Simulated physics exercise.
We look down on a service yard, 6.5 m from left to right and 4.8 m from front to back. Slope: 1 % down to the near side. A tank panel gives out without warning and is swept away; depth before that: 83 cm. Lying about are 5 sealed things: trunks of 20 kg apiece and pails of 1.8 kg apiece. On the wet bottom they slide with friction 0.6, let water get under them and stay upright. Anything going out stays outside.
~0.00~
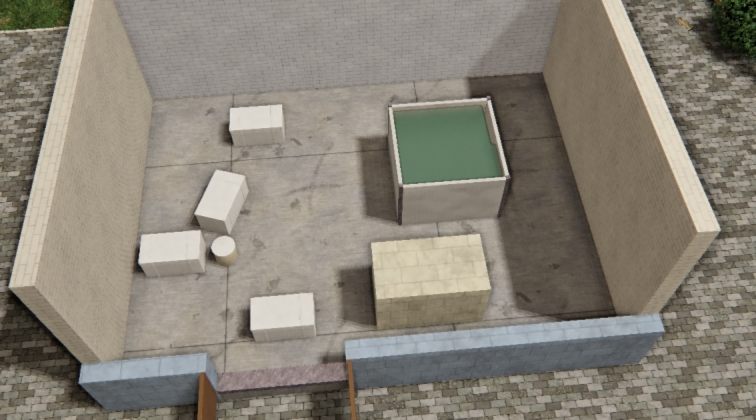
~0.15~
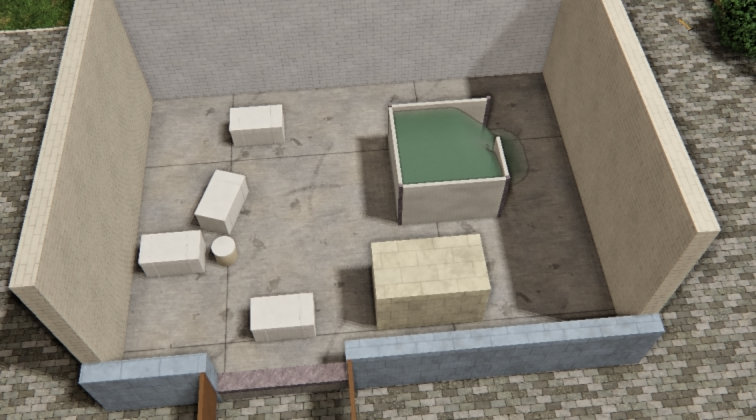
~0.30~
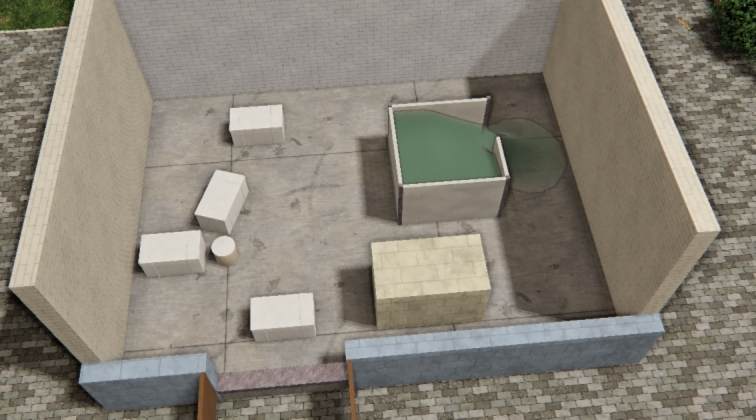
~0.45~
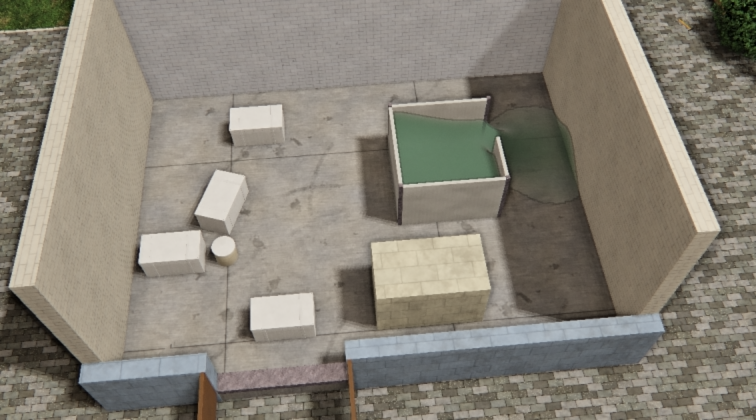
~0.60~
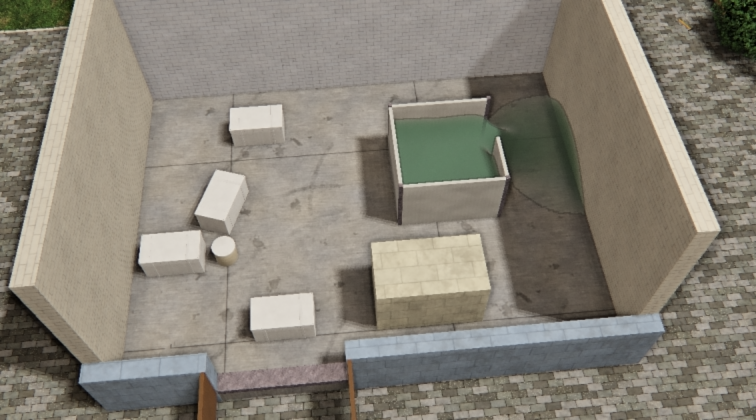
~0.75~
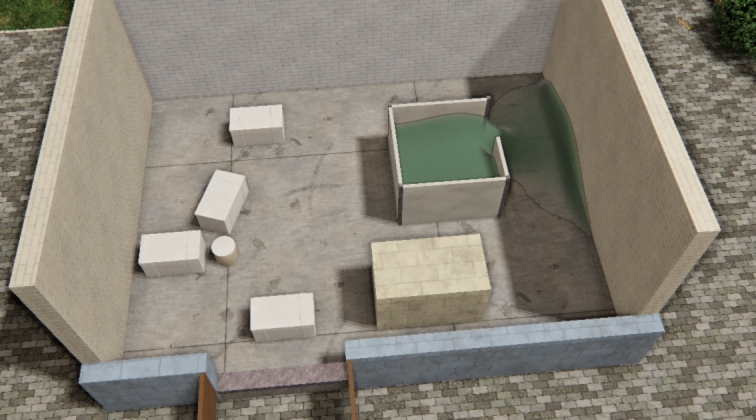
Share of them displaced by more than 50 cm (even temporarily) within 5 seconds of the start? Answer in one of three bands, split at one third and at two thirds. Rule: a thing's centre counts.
Under a third.
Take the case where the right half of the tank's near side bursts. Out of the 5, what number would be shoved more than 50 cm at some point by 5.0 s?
The answer then is 1.
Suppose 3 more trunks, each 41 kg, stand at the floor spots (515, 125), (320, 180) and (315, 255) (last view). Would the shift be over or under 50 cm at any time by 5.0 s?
In the order asked: Farther than that, not as far, not as far.
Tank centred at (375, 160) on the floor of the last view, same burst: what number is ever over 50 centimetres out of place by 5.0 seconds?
Result: 0 of them.
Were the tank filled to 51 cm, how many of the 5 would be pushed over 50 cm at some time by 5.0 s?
That would make 0 of them.
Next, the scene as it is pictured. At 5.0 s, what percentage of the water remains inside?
Close to 98 in a hundred parts remain.
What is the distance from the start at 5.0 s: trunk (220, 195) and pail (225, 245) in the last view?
In turn: 10 cm, 30 cm.
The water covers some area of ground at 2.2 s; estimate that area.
Flooded: Near 13 m2.
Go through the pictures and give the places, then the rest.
The first frame shows a trunk at (282, 311) rests on the ground; a trunk at (256, 117), on the bottom; 2.0 m2 under water; 0 of 5 have shifted.
The second frame shows a trunk at (282, 311) rests on the ground; a trunk at (256, 117), on the bottom; 2.6 m2 under water; 0 of 5 have shifted.
The third frame shows a trunk at (282, 311) rests on the ground; a trunk at (256, 117) rests on the ground; 3.4 m2 under water; 0 of 5 have shifted.
The fourth frame shows a trunk at (282, 311), on the bottom; a trunk at (256, 117) rests on the ground; 4.0 m2 under water; 0 of 5 have shifted.
The fifth frame shows a trunk at (282, 311), on the bottom; a trunk at (256, 117) rests on the ground; water covers 4.3 m2; 0 of 5 have shifted.
The sixth frame shows a trunk at (282, 311) rests on the ground; a trunk at (256, 117), on the bottom; water covers 4.6 m2; 0 of 5 have shifted.
After 1.1 s 0 of 5 are over 50 cm from their spots; 0 afloat.
After 2.2 s 0 of 5 are over 50 cm from their spots; 0 afloat.
After 3.5 s 0 of 5 are over 50 cm from their spots; 0 afloat.
After 5.0 s 1 of 5 are over 50 cm from their spots, and 1 have been at some point; 0 afloat.
